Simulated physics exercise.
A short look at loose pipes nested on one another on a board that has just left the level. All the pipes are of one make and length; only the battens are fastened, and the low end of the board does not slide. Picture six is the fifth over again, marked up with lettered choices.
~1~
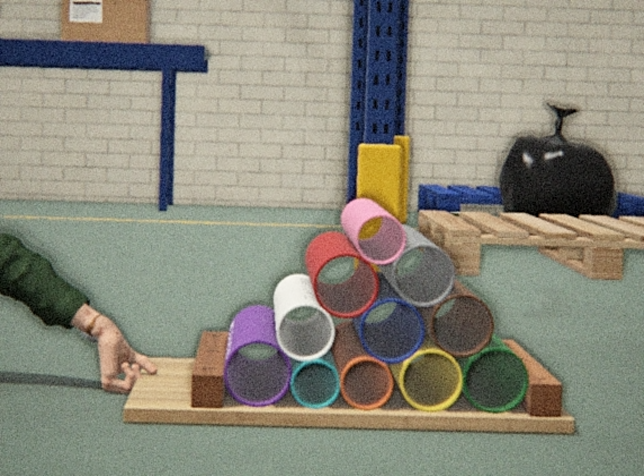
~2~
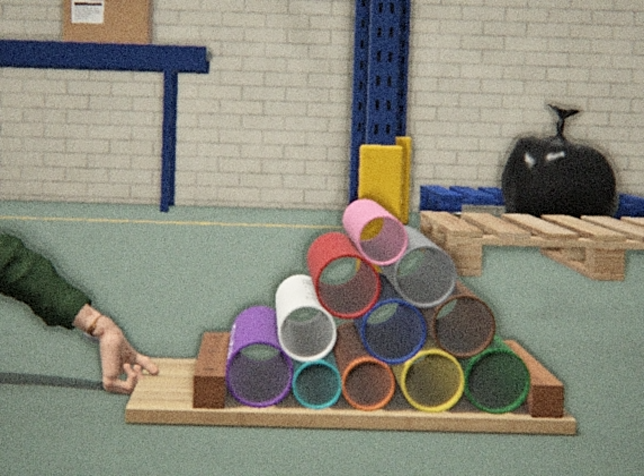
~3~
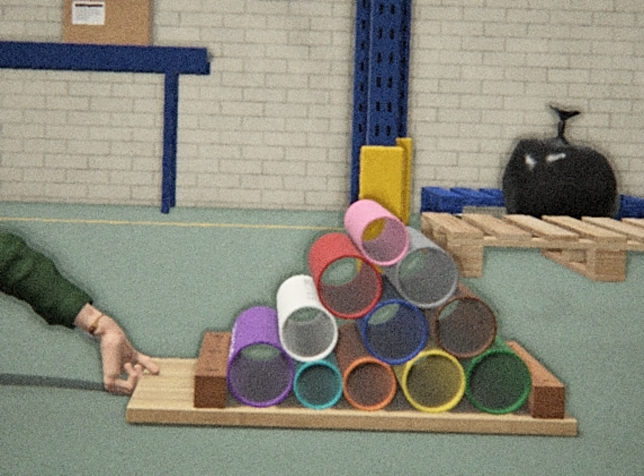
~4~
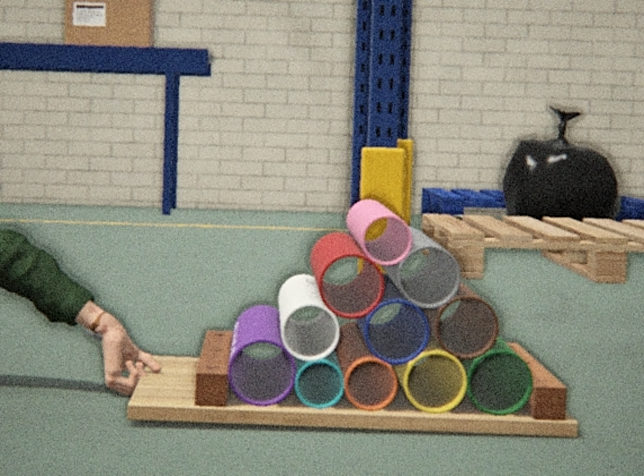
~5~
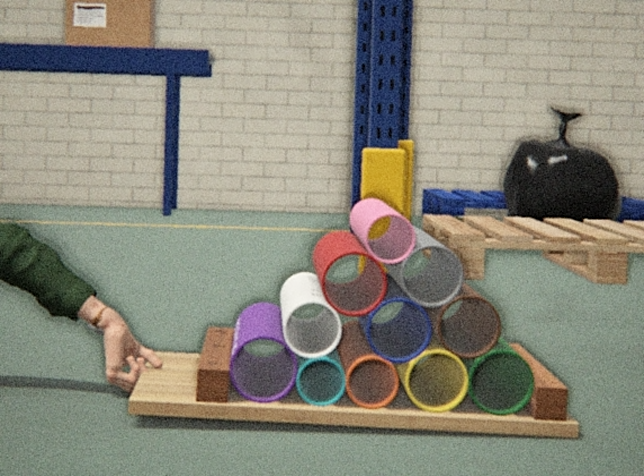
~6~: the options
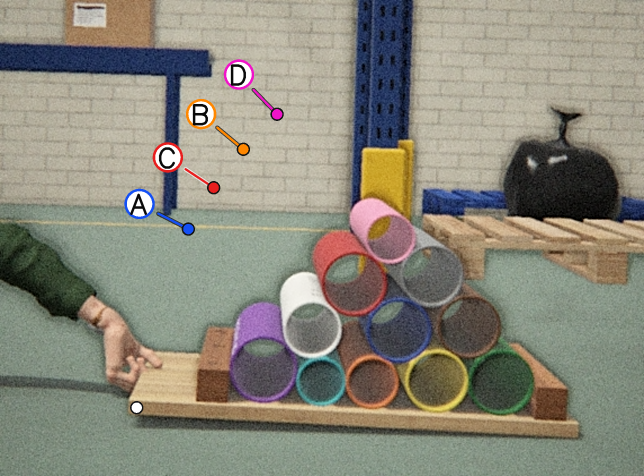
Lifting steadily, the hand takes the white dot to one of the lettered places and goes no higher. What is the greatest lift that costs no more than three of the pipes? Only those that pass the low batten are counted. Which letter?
It can be raised to A.
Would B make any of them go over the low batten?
Yes, at B.
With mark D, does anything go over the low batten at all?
Yes, at D.
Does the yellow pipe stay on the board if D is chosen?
Yes, with D.
On the marked copy, A at (189, 229); B at (244, 149); C at (214, 188); D at (277, 114); the white dot at (137, 408).
Taking A. A third of the way, board at 16°.
Two thirds of the way, board at 26°.
When it is over, board at 26°, none over the low batten.
As for the rest, B six over the low batten; C six over the low batten; D six over the low batten.
